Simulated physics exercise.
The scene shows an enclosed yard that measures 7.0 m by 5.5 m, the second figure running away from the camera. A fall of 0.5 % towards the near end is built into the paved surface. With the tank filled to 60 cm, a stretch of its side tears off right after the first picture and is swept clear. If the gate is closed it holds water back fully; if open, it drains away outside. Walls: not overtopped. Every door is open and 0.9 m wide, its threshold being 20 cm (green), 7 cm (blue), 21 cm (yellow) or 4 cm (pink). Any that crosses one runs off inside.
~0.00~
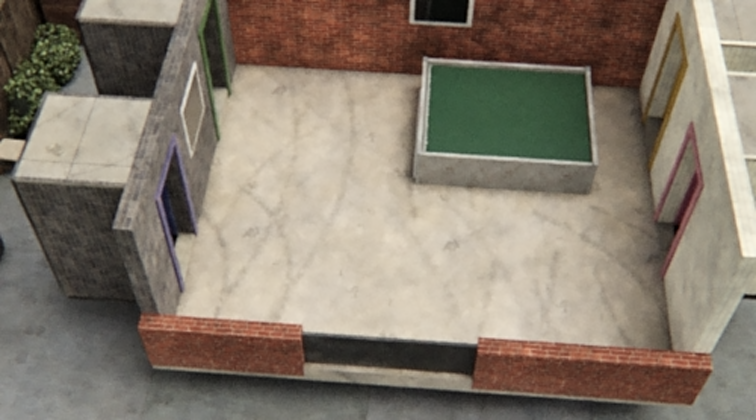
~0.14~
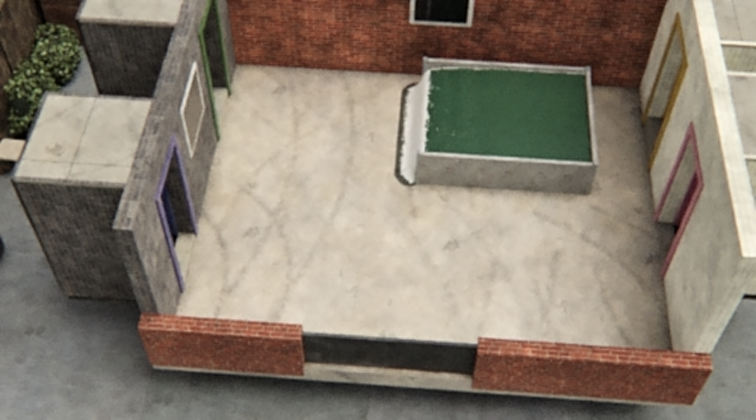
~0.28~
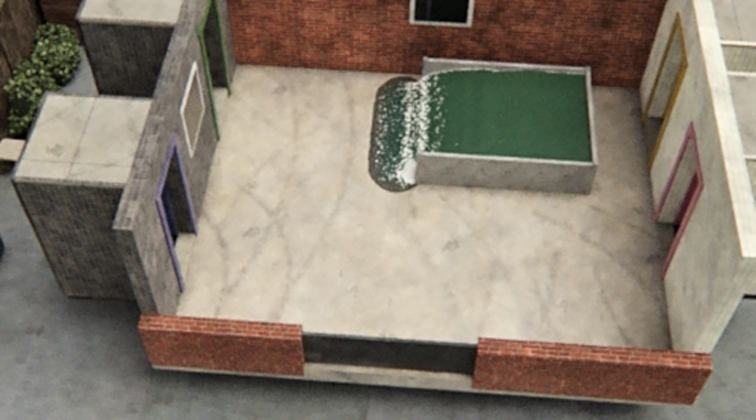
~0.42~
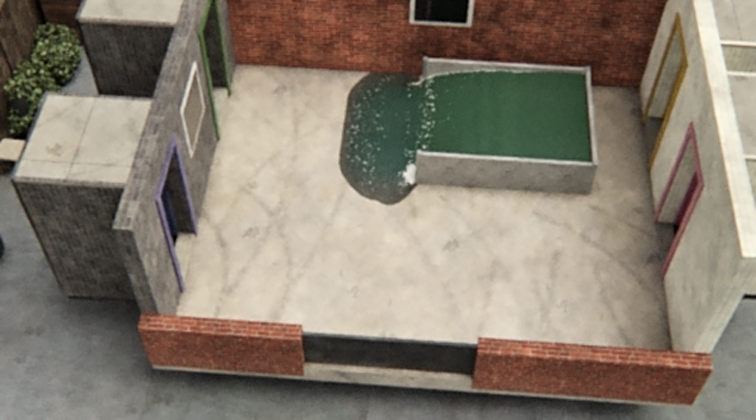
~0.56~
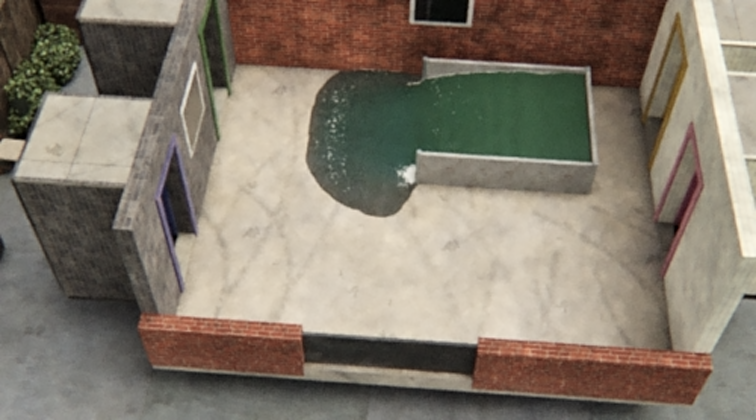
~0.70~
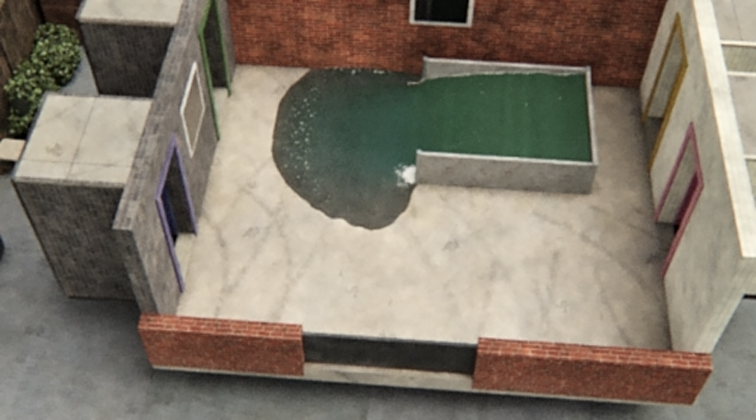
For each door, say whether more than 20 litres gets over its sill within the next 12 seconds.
Outcome: The green door will see too much water come in; the blue door will see too much water come in; the yellow door will see an amount within the limit come in; the pink door will see too much water come in.
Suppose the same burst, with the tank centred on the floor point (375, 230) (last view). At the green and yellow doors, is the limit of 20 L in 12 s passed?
Result - green door does not exceed it, yellow door does not exceed it.
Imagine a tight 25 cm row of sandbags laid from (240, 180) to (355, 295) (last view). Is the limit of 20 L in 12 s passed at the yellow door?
Well, at yellow the limit is respected.
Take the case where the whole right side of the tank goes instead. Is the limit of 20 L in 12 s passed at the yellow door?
Measured against that limit, the yellow door goes beyond it.
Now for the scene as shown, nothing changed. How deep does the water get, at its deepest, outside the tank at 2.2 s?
Max depth: About 41 centimetres.
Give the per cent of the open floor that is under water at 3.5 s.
Roughly 45 % of the floor is wet.
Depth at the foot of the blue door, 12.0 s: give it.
Around 8.0 cm there.
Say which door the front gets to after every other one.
I'd say the yellow one.
After 1.4 s water covers 35 % of the floor and is deepest (36 cm) near (236, 70); green door 31 cm at the sill, 5 L in, blue door not reached, yellow door not reached, pink door not reached.
After 2.2 s water covers 40 % of the floor and is deepest (41 cm) near (234, 77); green door 37 cm at the sill, 44 L in, blue door 12 cm at the sill, 0 L in, yellow door not reached, pink door not reached.
After 3.5 s water covers 45 % of the floor and is deepest (33 cm) near (170, 342); green door 30 cm at the sill, 128 L in, blue door 14 cm at the sill, 24 L in, yellow door not reached, pink door not reached.
After 7.0 s water covers 85 % of the floor and is deepest (22 cm) near (669, 379); green door 9 cm at the sill, 152 L in, blue door 14 cm at the sill, 84 L in, yellow door not reached, pink door 8 cm at the sill, 1 L in.
After 12.0 s water covers 100 % of the floor and is deepest (18 cm) near (641, 141); green door 6 cm at the sill, 152 L in, blue door 8 cm at the sill, 141 L in, yellow door 17 cm at the sill, 0 L in, pink door 9 cm at the sill, 69 L in.
